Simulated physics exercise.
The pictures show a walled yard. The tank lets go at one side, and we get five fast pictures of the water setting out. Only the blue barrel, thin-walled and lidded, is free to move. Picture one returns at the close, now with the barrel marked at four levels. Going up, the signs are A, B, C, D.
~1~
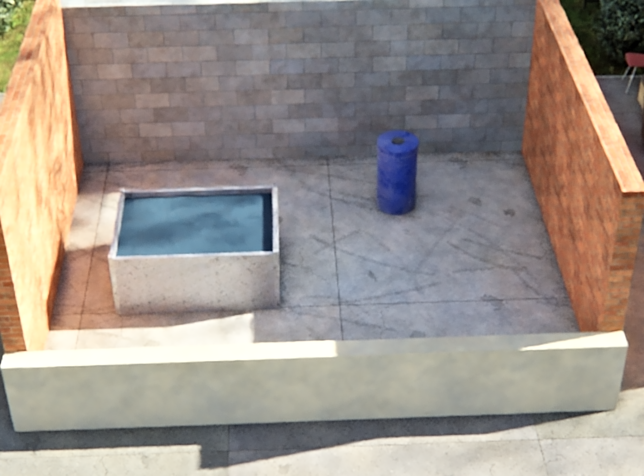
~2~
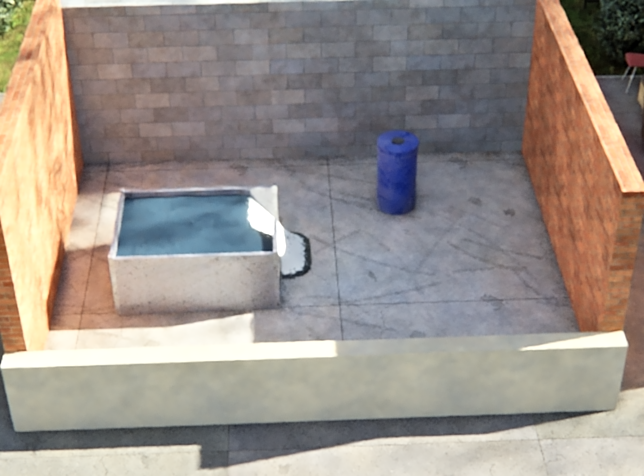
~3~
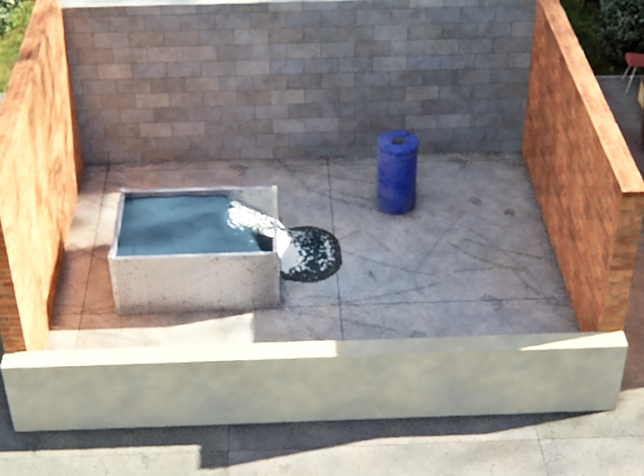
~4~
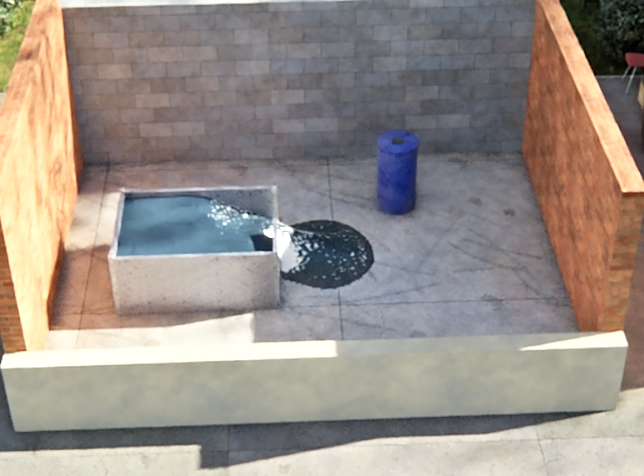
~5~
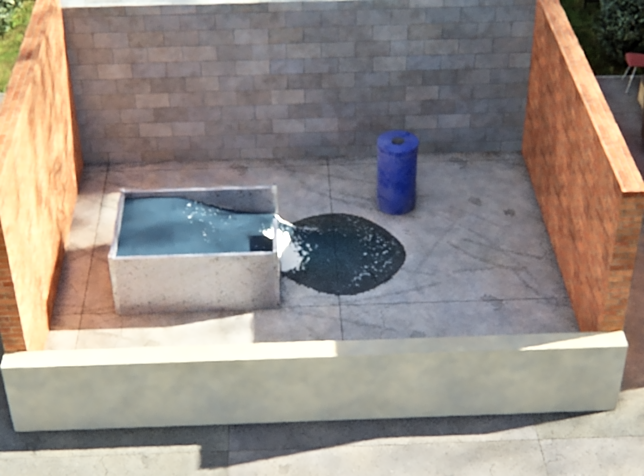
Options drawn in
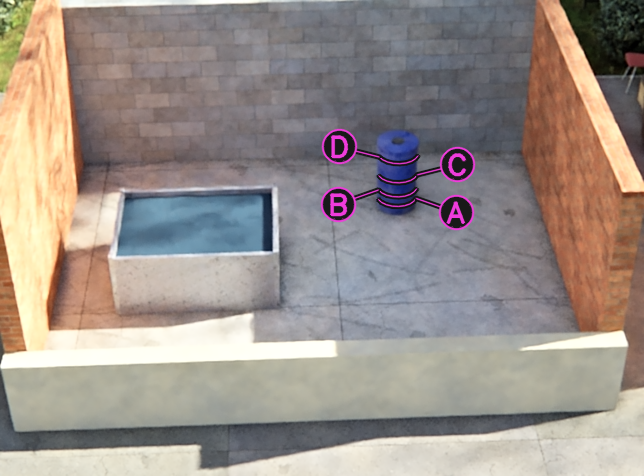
Water pours from the right side of the concrete tank and spreads across the yard floor.
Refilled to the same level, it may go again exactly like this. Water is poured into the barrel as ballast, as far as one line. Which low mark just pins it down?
Level B just does it.
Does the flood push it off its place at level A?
Yes.
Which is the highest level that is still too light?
A it is.
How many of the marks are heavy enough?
Three of them.
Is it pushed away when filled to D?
No, that is safe.
In magenta, A at (398, 206); B at (398, 196); C at (399, 182); D at (399, 163); from the bottom up A, B, C, D.
If A is chosen, it is pushed about its own width away.
If B is chosen, it does not move.
If C is chosen, it does not move.
If D is chosen, it does not move.
